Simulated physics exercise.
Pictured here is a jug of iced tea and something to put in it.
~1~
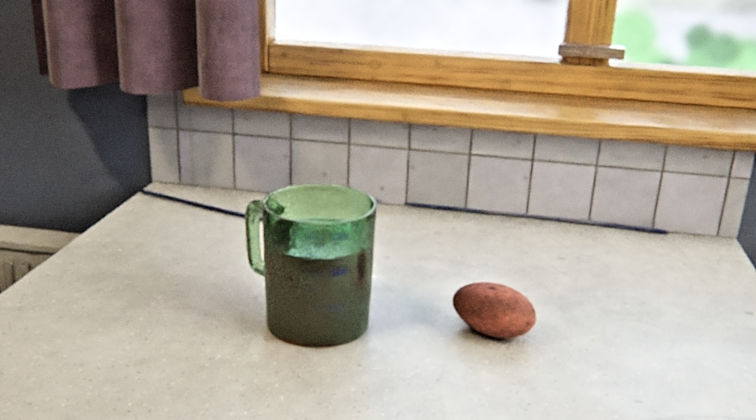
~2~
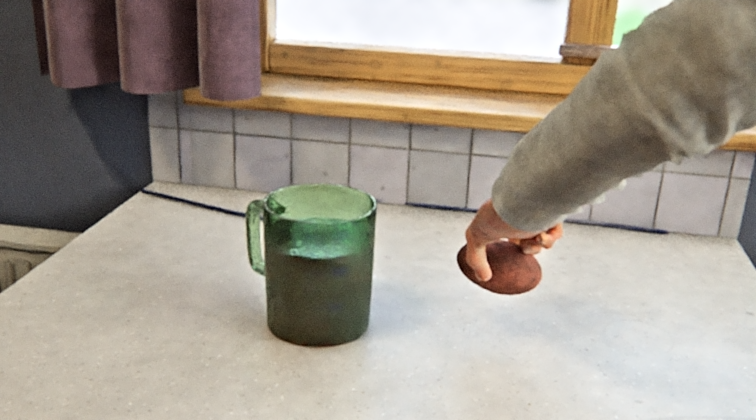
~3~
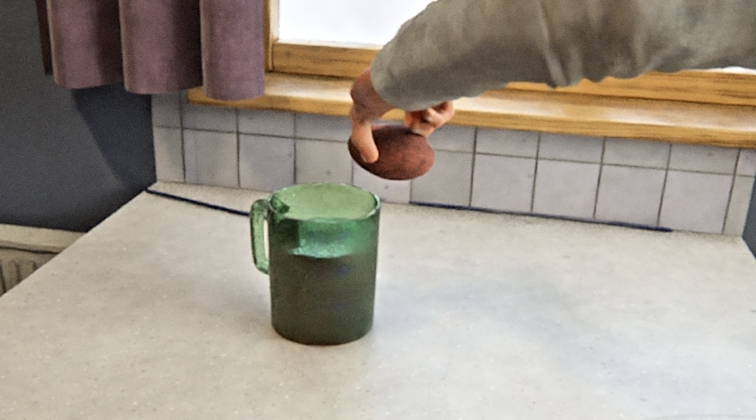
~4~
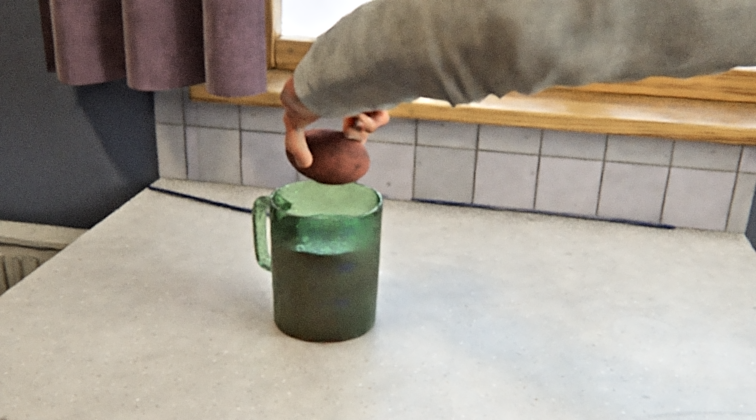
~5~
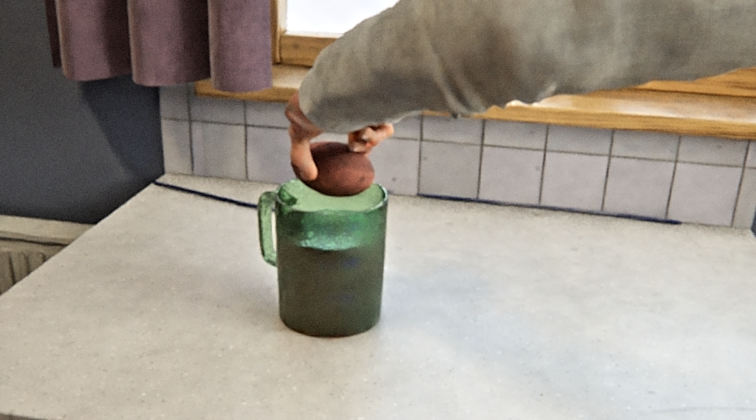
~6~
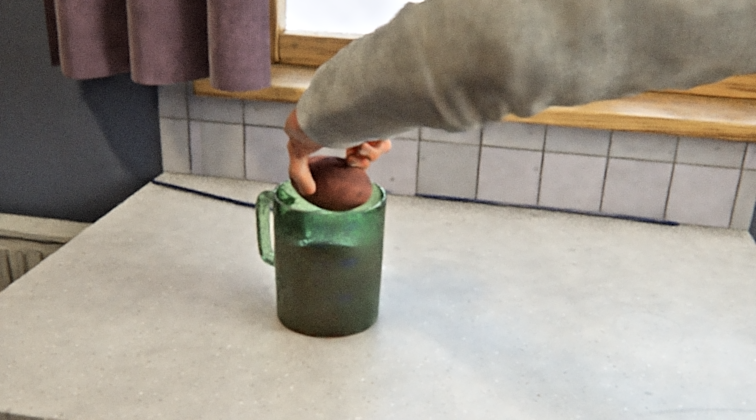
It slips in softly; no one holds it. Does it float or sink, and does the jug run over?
At the end, the thing goes down; the jug does not spill.
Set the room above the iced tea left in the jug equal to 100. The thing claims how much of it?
Estimate: Roughly 40 per cent.
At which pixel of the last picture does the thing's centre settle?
(328, 285), more or less.
Next, the potato enters the iced tea; the jug is about three quarters full.
After that, the potato goes on down; the jug is about three quarters full.
Finally, the potato has sunk; the jug is about three quarters full; the top is dry.
